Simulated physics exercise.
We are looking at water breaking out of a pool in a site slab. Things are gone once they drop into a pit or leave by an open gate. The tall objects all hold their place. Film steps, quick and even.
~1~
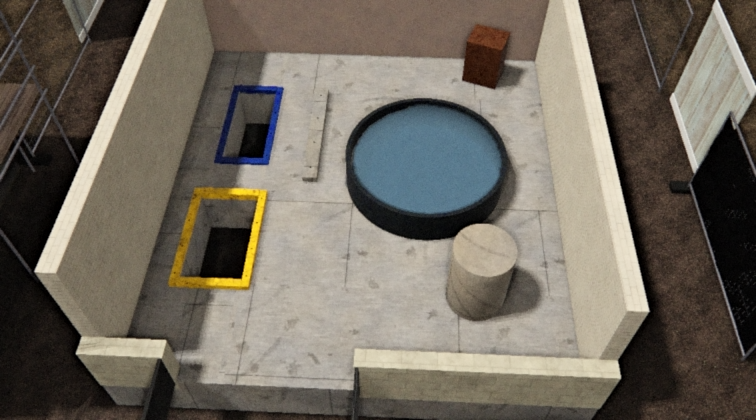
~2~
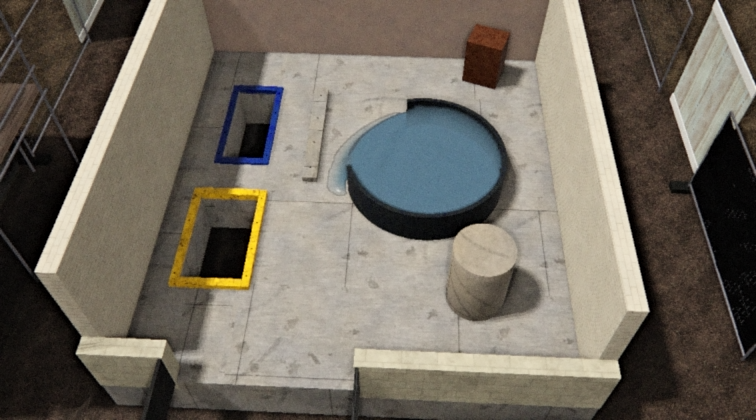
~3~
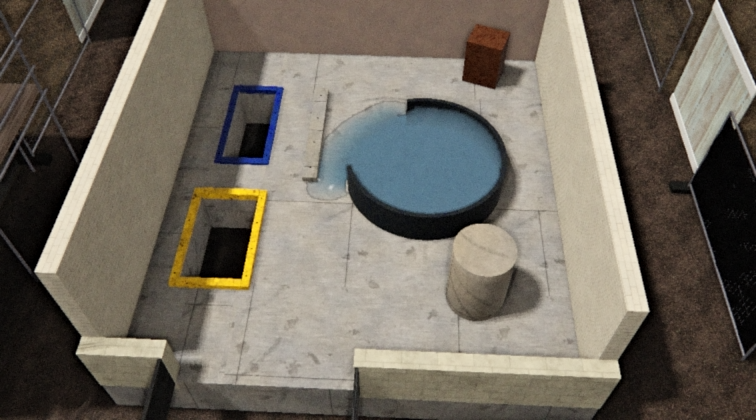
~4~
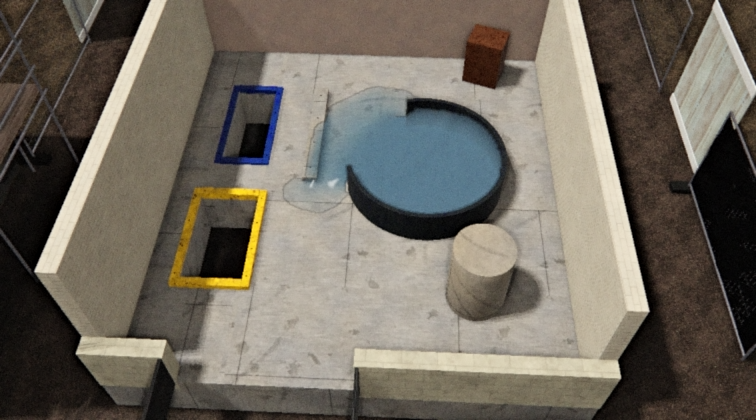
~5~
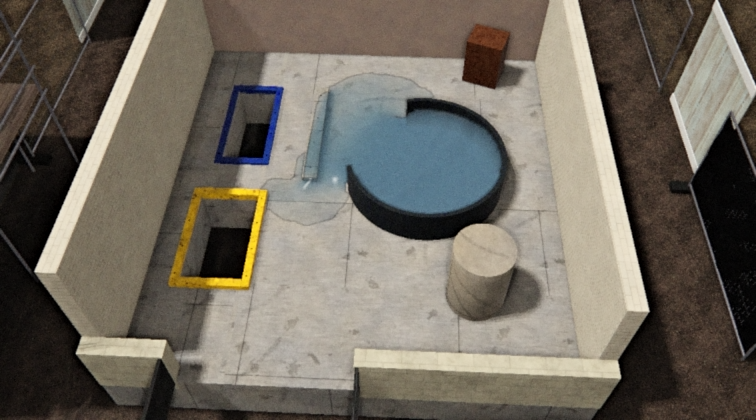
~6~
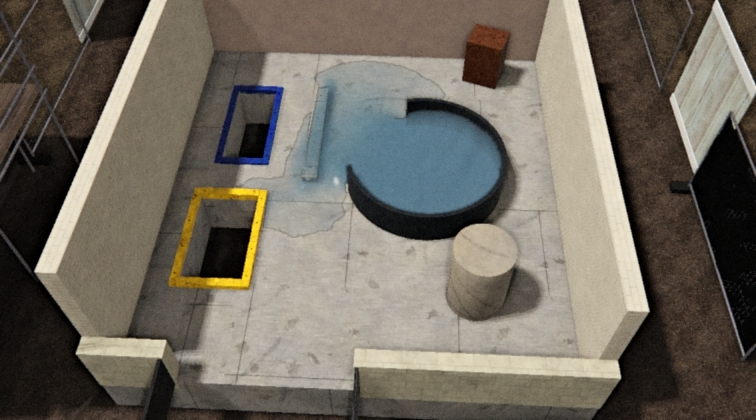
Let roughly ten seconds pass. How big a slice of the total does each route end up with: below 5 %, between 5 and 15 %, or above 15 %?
Final slices - gate: Between 5 and 15 %, yellow pit: Below 5 %, blue pit: Above 15 %.
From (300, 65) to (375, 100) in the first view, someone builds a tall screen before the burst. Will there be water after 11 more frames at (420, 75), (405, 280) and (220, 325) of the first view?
Result, listed order: Spot 1 reached by the flood, spot 2 kept clear of the flood, spot 3 kept clear of the flood.
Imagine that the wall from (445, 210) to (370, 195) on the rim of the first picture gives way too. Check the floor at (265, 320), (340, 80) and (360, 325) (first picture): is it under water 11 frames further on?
Soaked, then unsoaked, then soaked.
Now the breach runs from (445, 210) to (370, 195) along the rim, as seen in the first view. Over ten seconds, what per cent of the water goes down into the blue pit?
Near 0 per cent for blue.
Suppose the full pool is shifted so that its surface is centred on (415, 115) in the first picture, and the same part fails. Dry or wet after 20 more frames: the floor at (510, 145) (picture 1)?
There: Clear.
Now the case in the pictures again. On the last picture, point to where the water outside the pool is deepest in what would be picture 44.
Roughly at pixel (463, 70).
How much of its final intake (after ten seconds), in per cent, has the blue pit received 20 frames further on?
Around 60 percent.
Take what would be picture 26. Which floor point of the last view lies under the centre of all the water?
Roughly (348, 138).
A moment on, water covers 25 % of the floor; the gate 0 %, the yellow pit 0 %, the blue pit 1 %.
Next, water covers 35 % of the floor; the gate 0 %, the yellow pit 0 %, the blue pit 6 %.
Then, water covers 60 % of the floor; the gate 1 %, the yellow pit 0 %, the blue pit 11 %.
Later, water covers 75 % of the floor; the gate 4 %, the yellow pit 1 %, the blue pit 15 %.
In the end, water covers 95 % of the floor; the gate 9 %, the yellow pit 1 %, the blue pit 18 %.
